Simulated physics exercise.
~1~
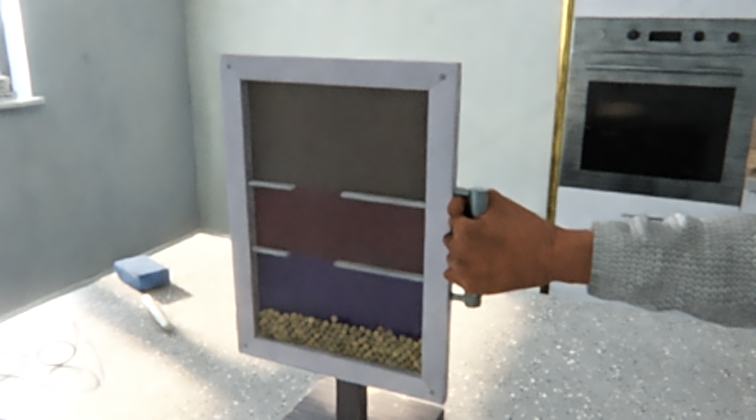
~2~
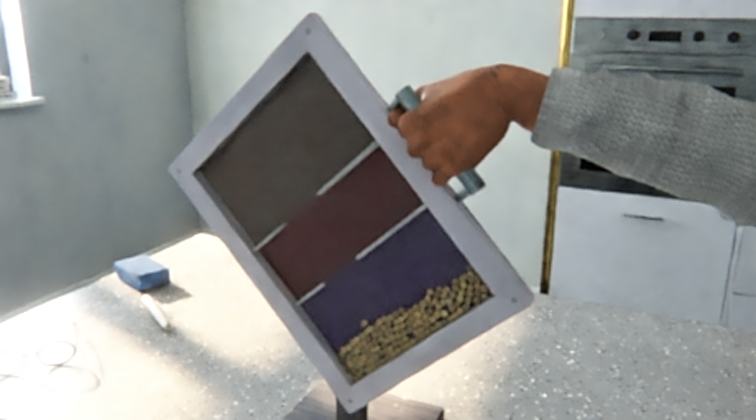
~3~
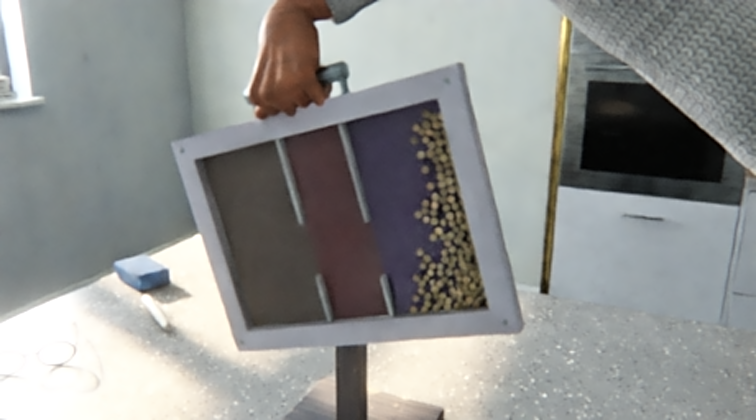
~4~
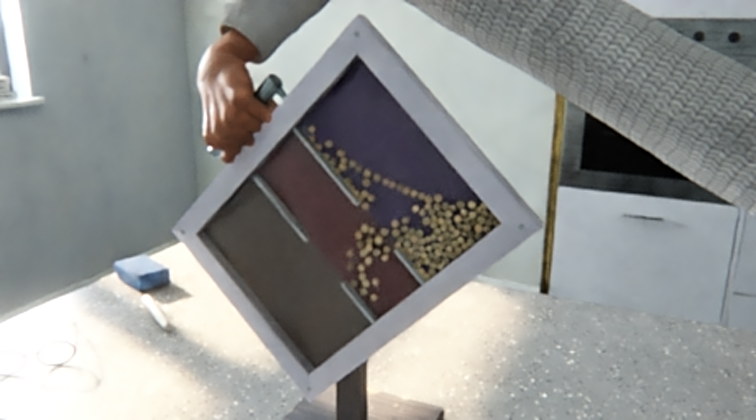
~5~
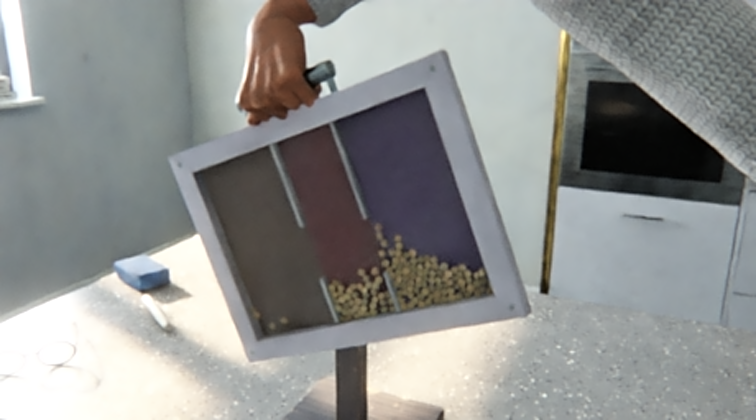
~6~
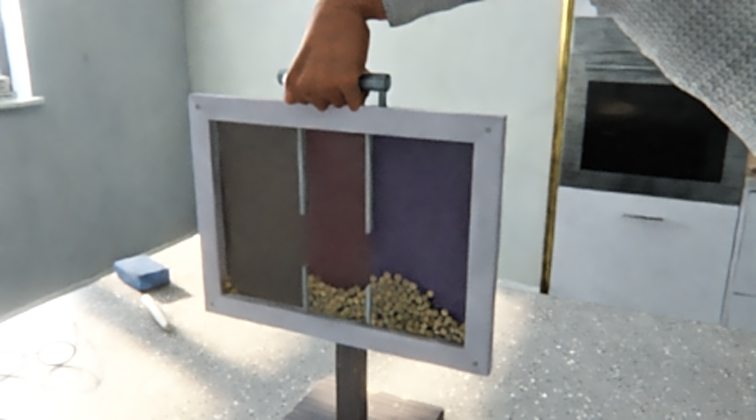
A shallow case of soya beans with three coloured chambers was turned anticlockwise by a hand until it tipped well past its side, then swung partway back, leaving most beans in the purple chamber, many in the red and a few in the brown.
